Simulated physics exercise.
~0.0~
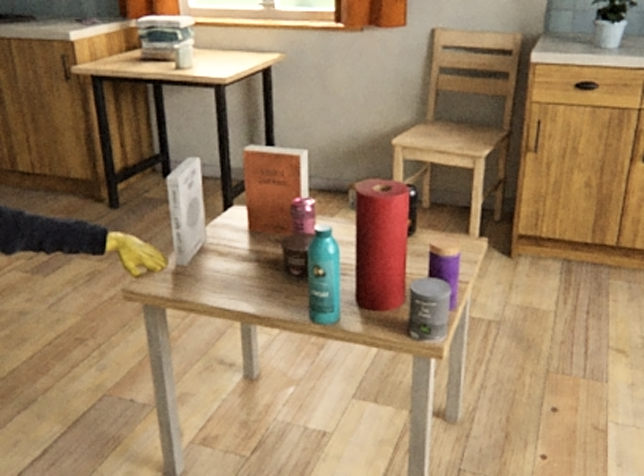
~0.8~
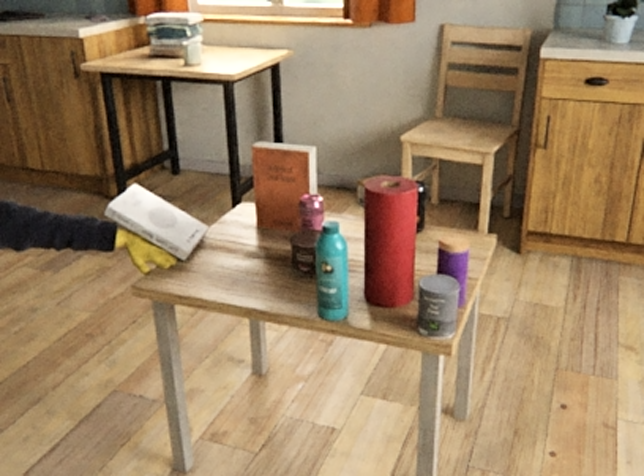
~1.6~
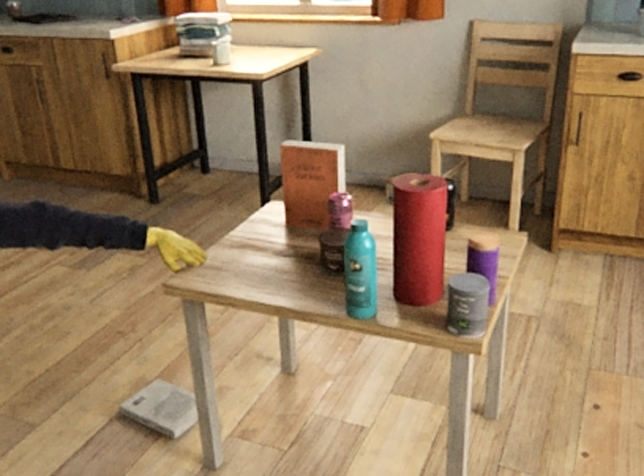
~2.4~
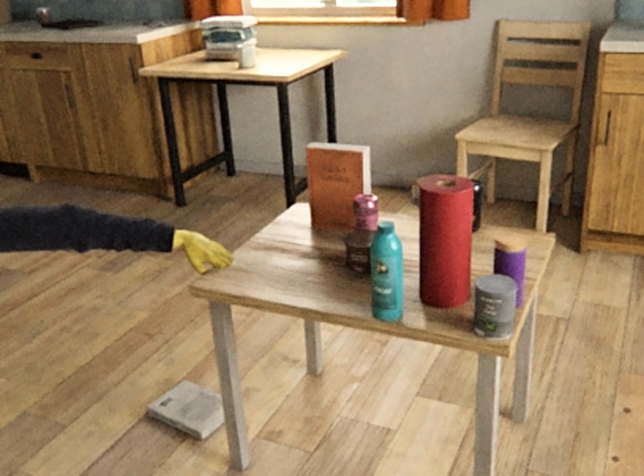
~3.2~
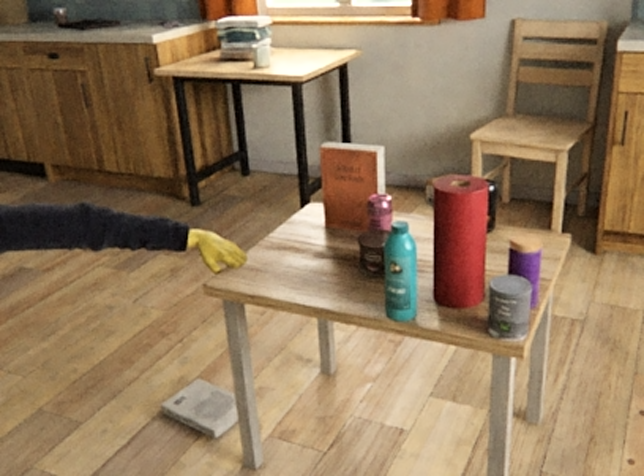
White book tipping off the left edge of a small wooden table beside a yellow-gloved hand, ending flat on the floor.
